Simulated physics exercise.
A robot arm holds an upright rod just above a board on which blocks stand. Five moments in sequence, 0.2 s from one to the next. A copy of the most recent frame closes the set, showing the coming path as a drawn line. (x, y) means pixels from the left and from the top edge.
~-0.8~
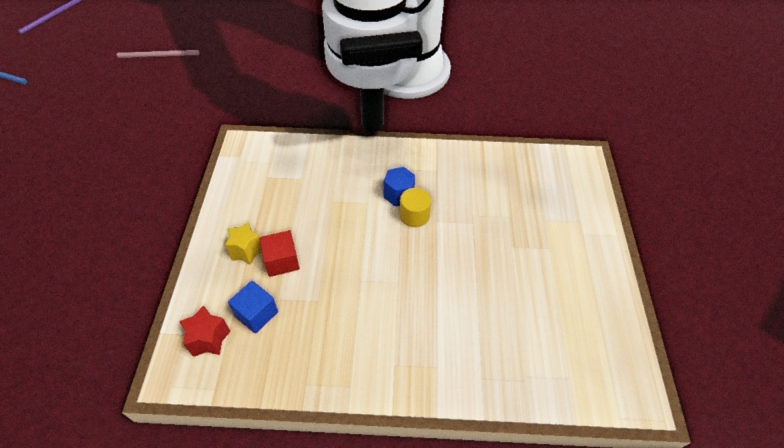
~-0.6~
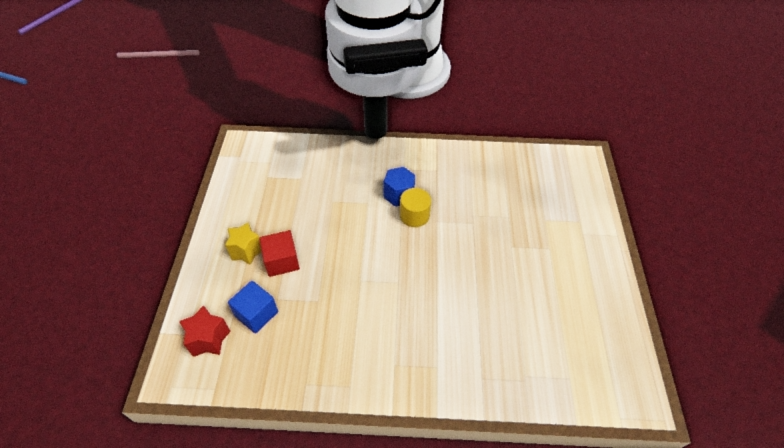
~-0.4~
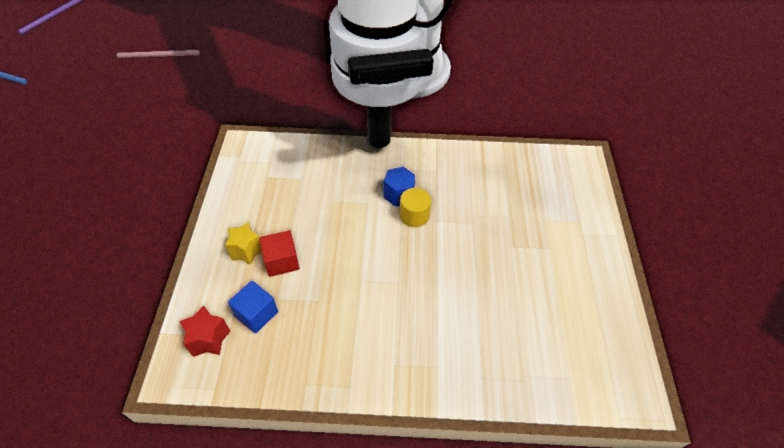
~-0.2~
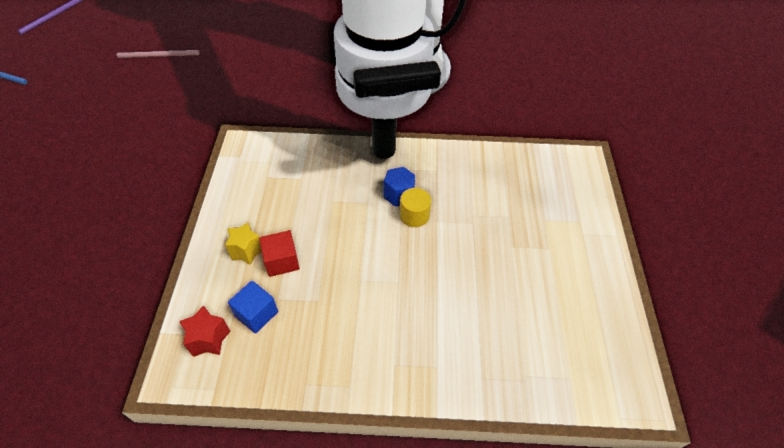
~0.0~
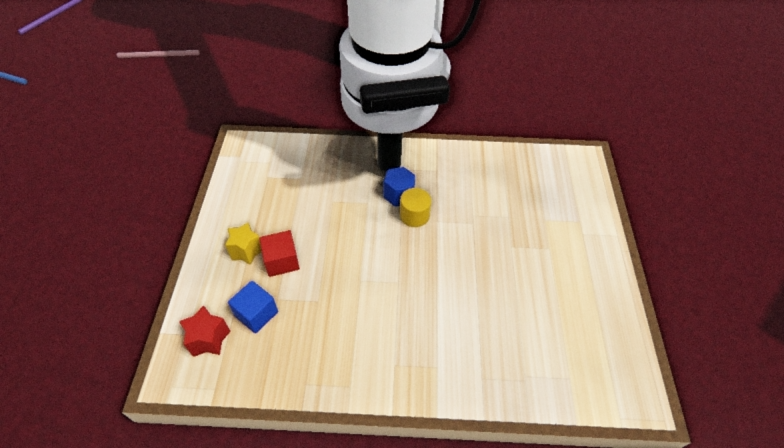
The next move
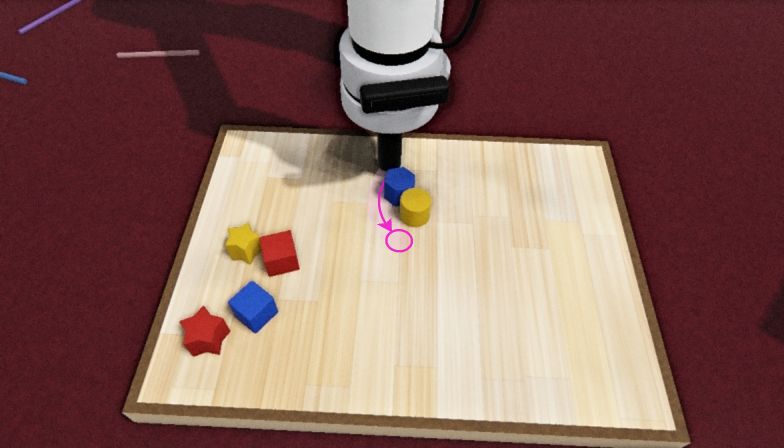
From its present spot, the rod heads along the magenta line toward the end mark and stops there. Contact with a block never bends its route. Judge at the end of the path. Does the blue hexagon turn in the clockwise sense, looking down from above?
I'd say no.
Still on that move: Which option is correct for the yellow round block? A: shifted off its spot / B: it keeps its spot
A (shifted off its spot)
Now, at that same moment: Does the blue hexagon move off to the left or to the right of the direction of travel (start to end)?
Goes left.
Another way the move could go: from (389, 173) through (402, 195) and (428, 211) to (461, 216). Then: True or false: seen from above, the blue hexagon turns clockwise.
Answer: True.
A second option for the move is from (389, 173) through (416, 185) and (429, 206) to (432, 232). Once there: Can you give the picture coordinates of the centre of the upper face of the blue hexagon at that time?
The middle of its upper face should be somewhere near (405, 212).
Path on the board, from (389, 173) through (380, 194) and (383, 218) to (399, 241).
On the path given first. One third of the way, rod at (380, 185); blue hexagon at (402, 190), turned 50° anticlockwise; yellow round block at (426, 207).
Two thirds of the way, rod at (383, 210); blue hexagon at (411, 211), turned 70° anticlockwise; yellow round block at (442, 215).
At the end, rod at (399, 232); blue hexagon at (431, 227), turned 100° anticlockwise; yellow round block at (459, 217).
